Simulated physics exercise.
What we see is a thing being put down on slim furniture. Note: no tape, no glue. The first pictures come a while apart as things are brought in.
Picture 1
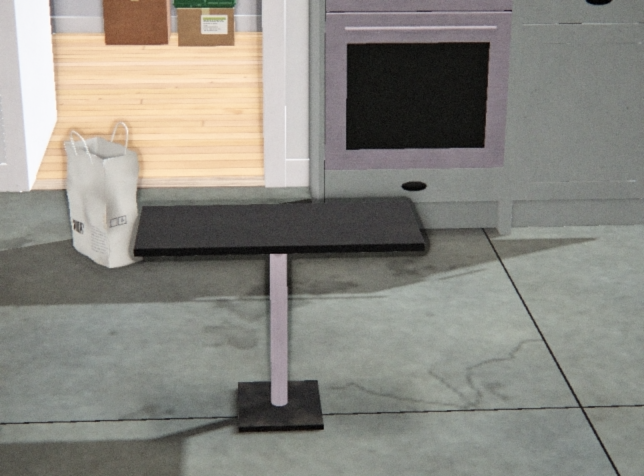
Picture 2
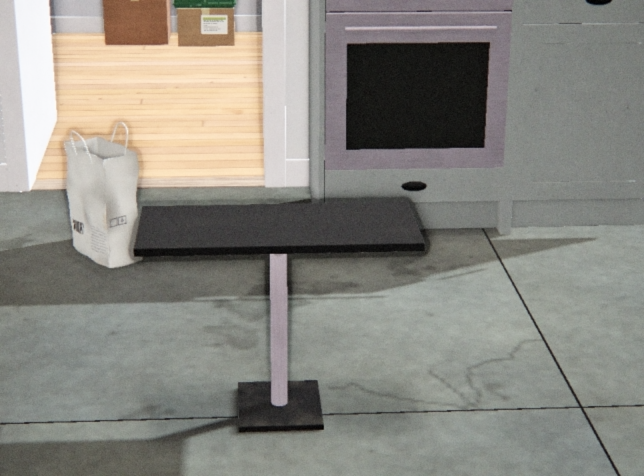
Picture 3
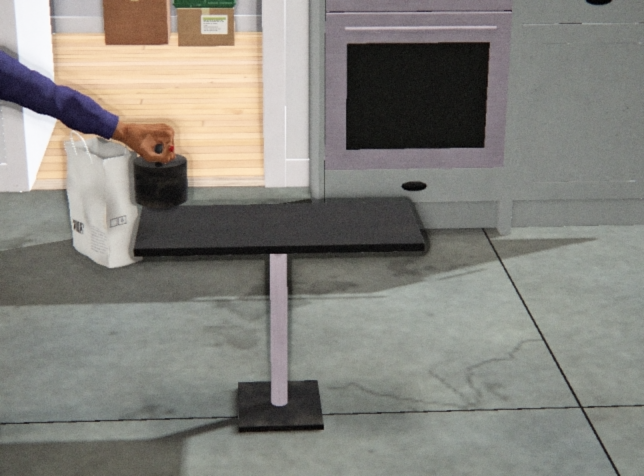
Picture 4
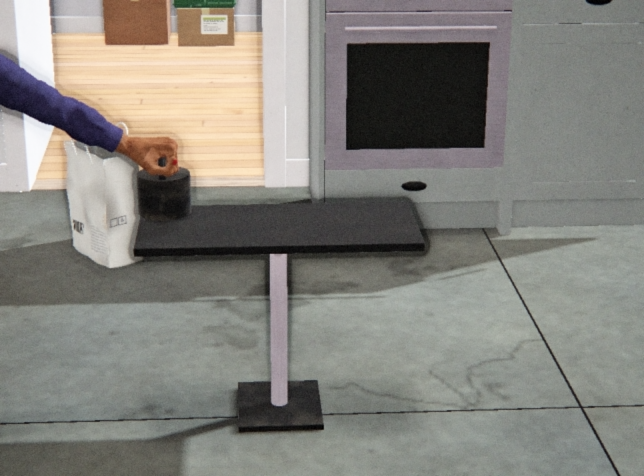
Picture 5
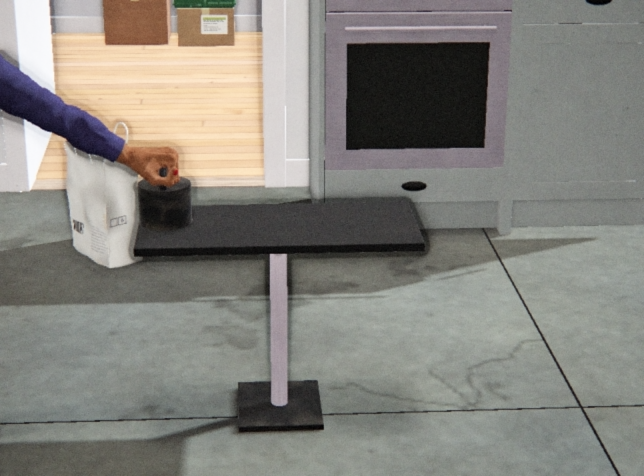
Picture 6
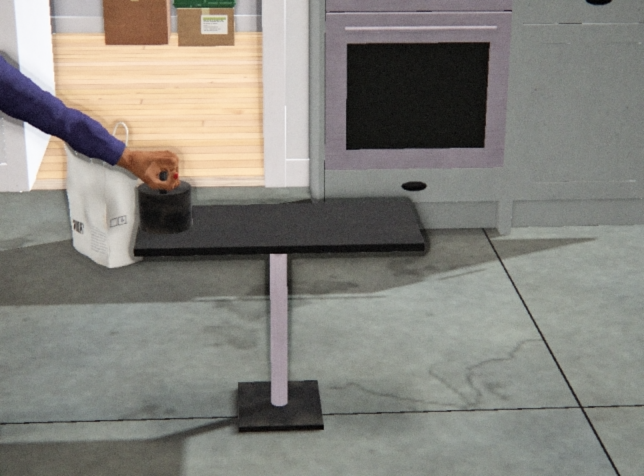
A dark cylindrical object, gripped from above by a hand in a blue sleeve, appears at the left beside a white bag, above a narrow black-topped stand. The hand lowers it a short way, shifting slightly right, onto the left end of the stand and keeps hold of it.
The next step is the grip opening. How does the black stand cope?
My guess is it's going to fall over as soon as it's let go.
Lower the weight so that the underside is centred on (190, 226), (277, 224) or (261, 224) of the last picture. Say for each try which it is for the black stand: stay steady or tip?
Tumbles, remains upright, remains upright.
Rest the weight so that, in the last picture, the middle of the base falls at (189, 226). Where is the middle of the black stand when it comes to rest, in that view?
Near (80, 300).
Then, 0.52 s after the last picture, black stand tipped 27° from how it was near (189, 232).
At rest, the black stand tips up, near (80, 302).
